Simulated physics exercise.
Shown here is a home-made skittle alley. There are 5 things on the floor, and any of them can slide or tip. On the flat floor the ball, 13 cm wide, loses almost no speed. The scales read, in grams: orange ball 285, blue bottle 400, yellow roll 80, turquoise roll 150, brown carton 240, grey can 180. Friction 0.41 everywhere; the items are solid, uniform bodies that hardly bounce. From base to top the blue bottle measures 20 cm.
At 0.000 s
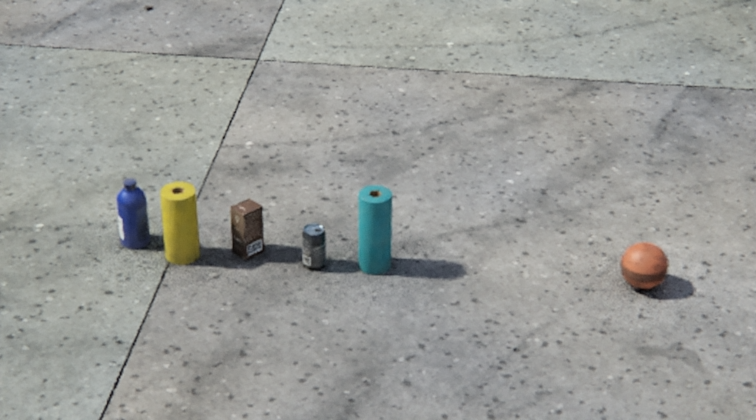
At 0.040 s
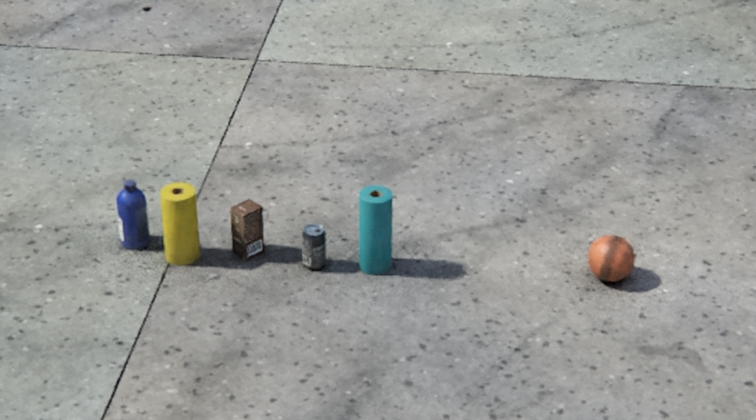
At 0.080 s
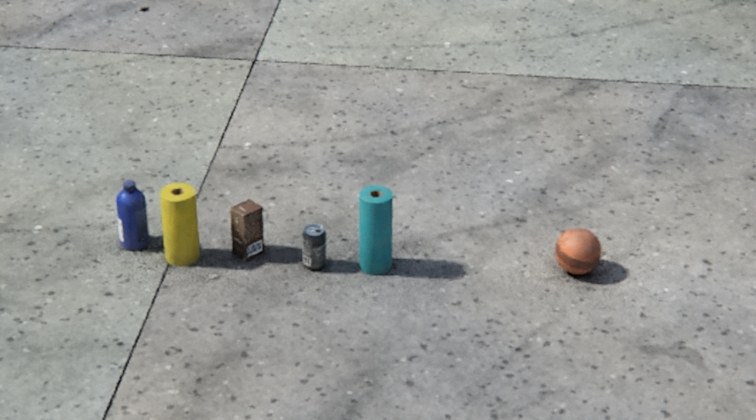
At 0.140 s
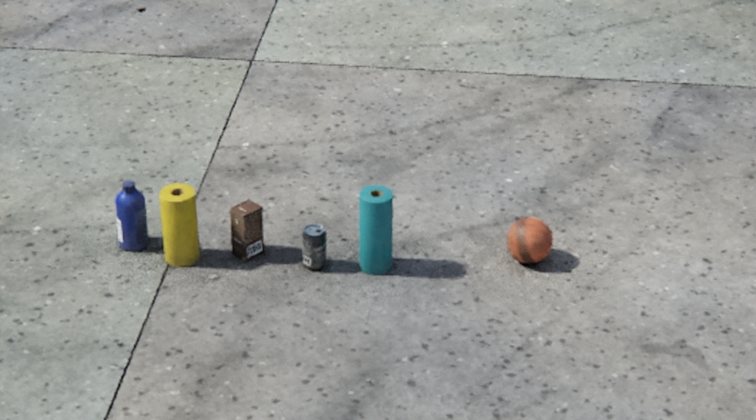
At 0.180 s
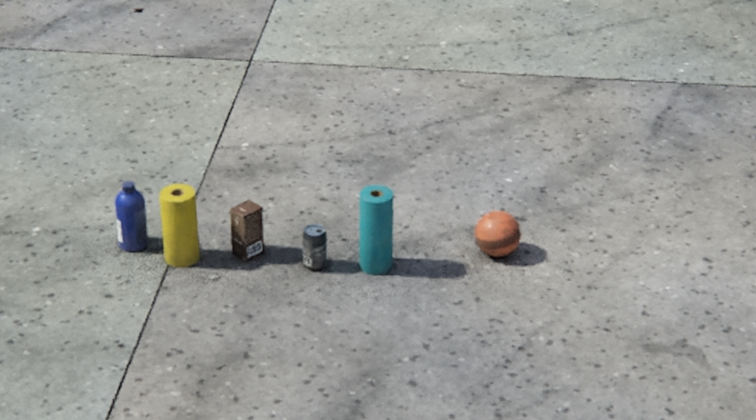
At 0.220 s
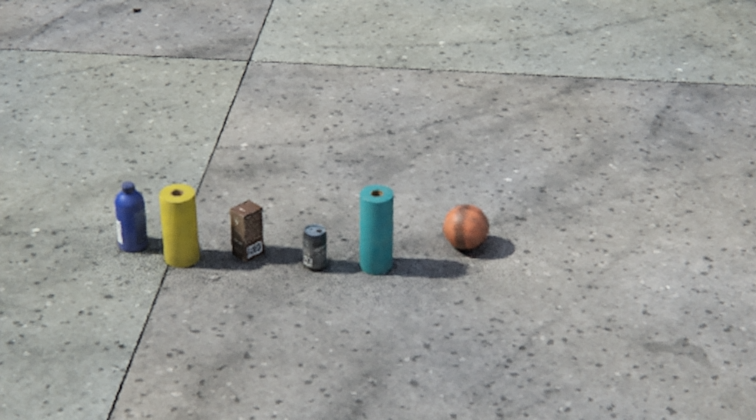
A turquoise roll, a yellow roll, a blue bottle, a brown carton and a grey can stood still on the paved floor while an orange ball rolled left, drawing close to the turquoise roll.
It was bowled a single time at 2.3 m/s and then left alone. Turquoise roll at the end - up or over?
Oh, it's on its feet.
After 0.42 s, ball 96 cm along; orange ball near (313, 198).
After 0.62 s, ball 142 cm along; orange ball near (170, 170).
After 0.82 s, ball 187 cm along; orange ball near (36, 144).
After 1.02 s, things are still on the move.
By the end (1.1 s), all 5 in place, give or take 8 cm. Seen from the same camera at the end, turquoise roll near (377, 230).
